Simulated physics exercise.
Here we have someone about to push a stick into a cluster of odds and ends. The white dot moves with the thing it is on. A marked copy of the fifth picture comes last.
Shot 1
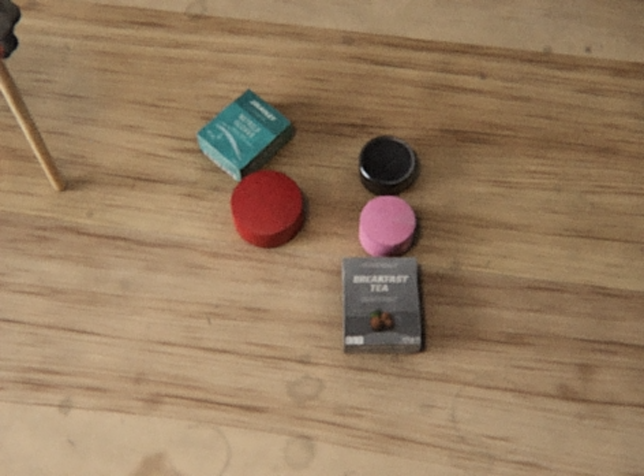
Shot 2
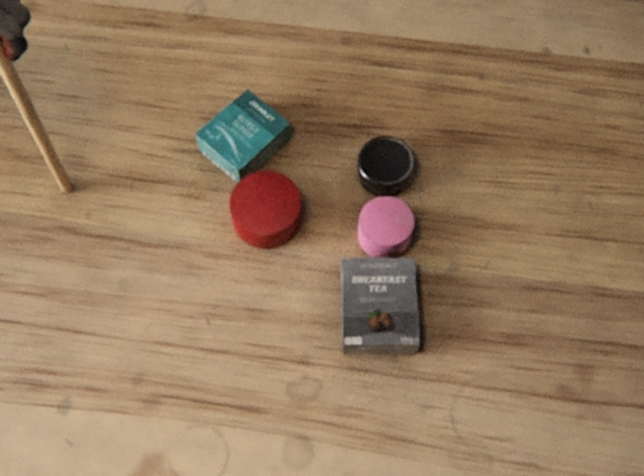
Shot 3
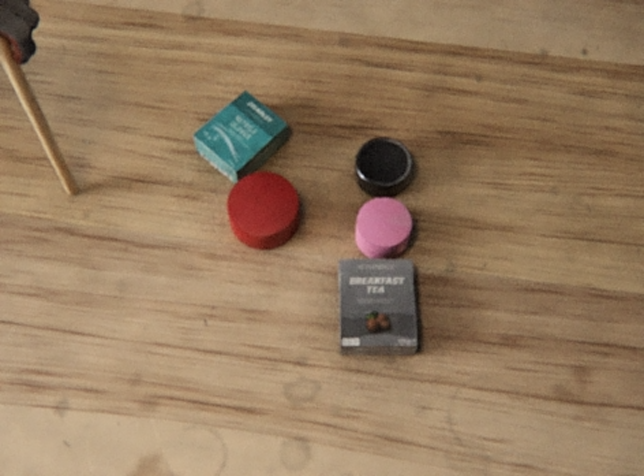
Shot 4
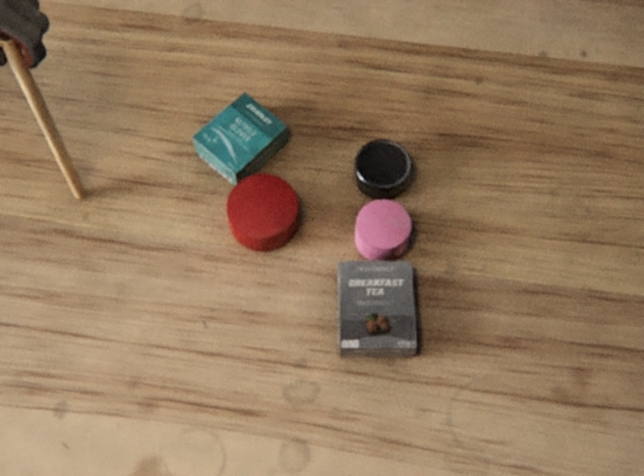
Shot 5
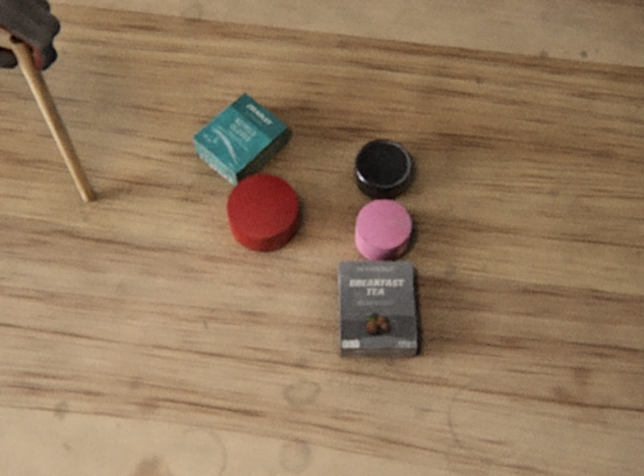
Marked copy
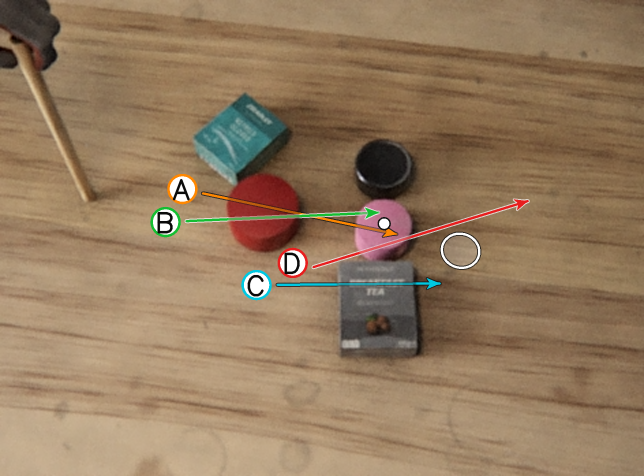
On a wooden tabletop, a dark gripper at upper left moving a stick slightly rightward near still boxes and round tins.
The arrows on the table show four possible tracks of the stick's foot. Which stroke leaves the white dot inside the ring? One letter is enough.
Stroke B.
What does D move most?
The pink tin goes farthest.
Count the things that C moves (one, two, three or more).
In all, one.
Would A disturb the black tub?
No.
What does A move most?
It is the red tin.
On the marked copy, A from (203, 193) to (397, 234); B from (187, 221) to (378, 213); C from (278, 285) to (440, 283); D from (313, 267) to (528, 201); the ring at (461, 251); the white dot at (385, 224).
Following B. Soon after the start, foot of the stick (255, 219); pink tin (383, 232); red tin (297, 213).
Later, foot of the stick (325, 216); pink tin (421, 242); red tin (366, 213).
In the end, foot of the stick (378, 213); pink tin (459, 255); red tin (421, 208); the dot on the pink tin is in the ring.
As for the rest, A leaves the dotted thing at (424, 248); C leaves the dotted thing at (383, 232); D leaves the dotted thing at (438, 191).
